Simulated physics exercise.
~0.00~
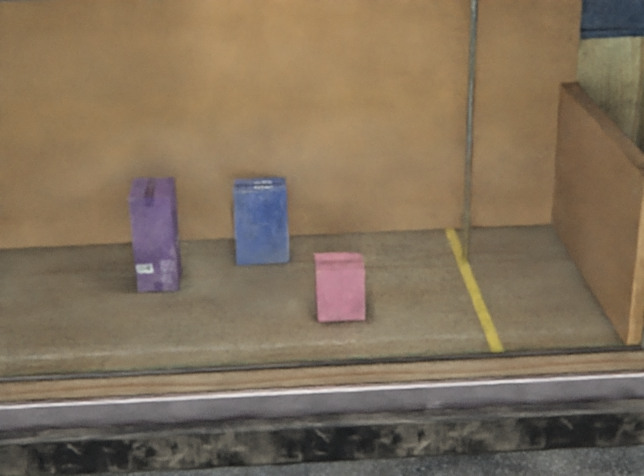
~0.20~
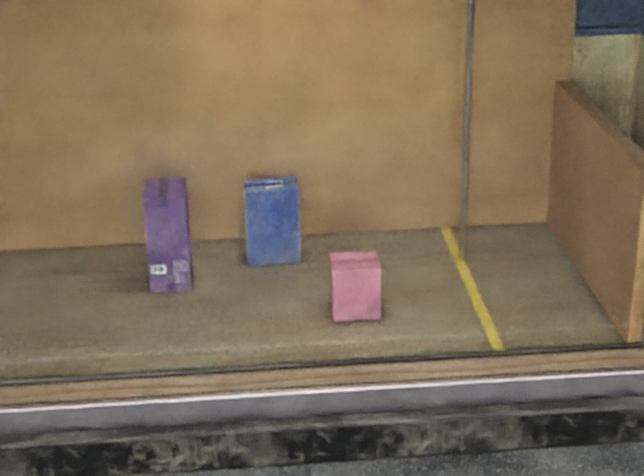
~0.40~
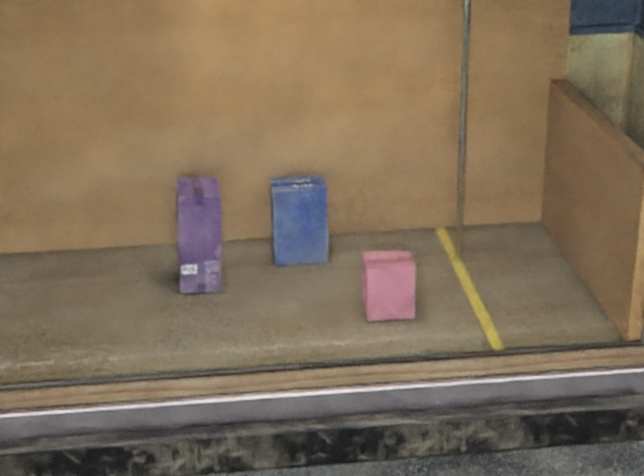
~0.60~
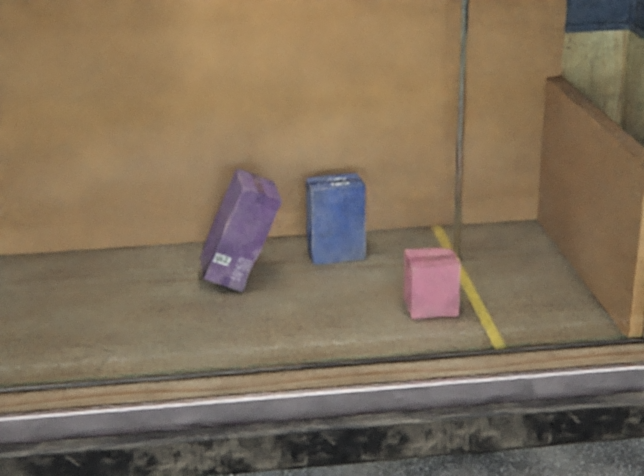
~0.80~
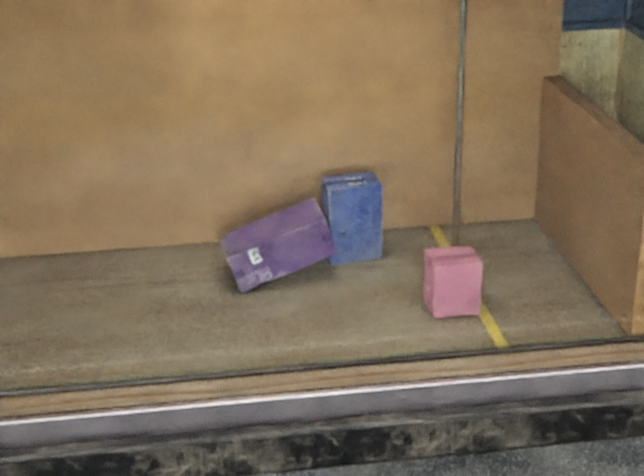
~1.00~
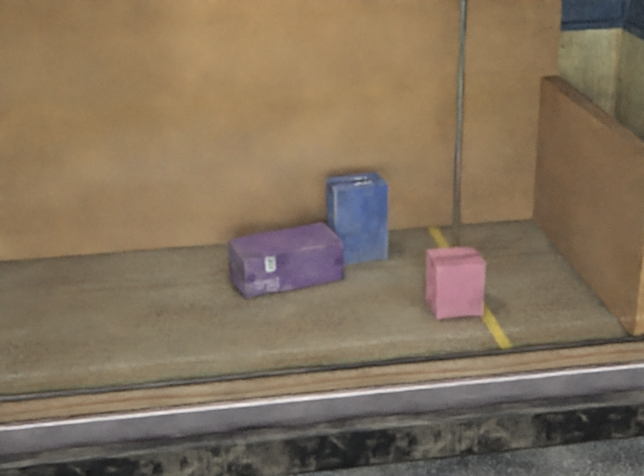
A purple box, a blue box and a small pink box slid to the right across a wooden-walled floor, and the tall purple one tipped over onto its side beside the blue one, while the pink one stayed upright and stopped just short of the yellow line.
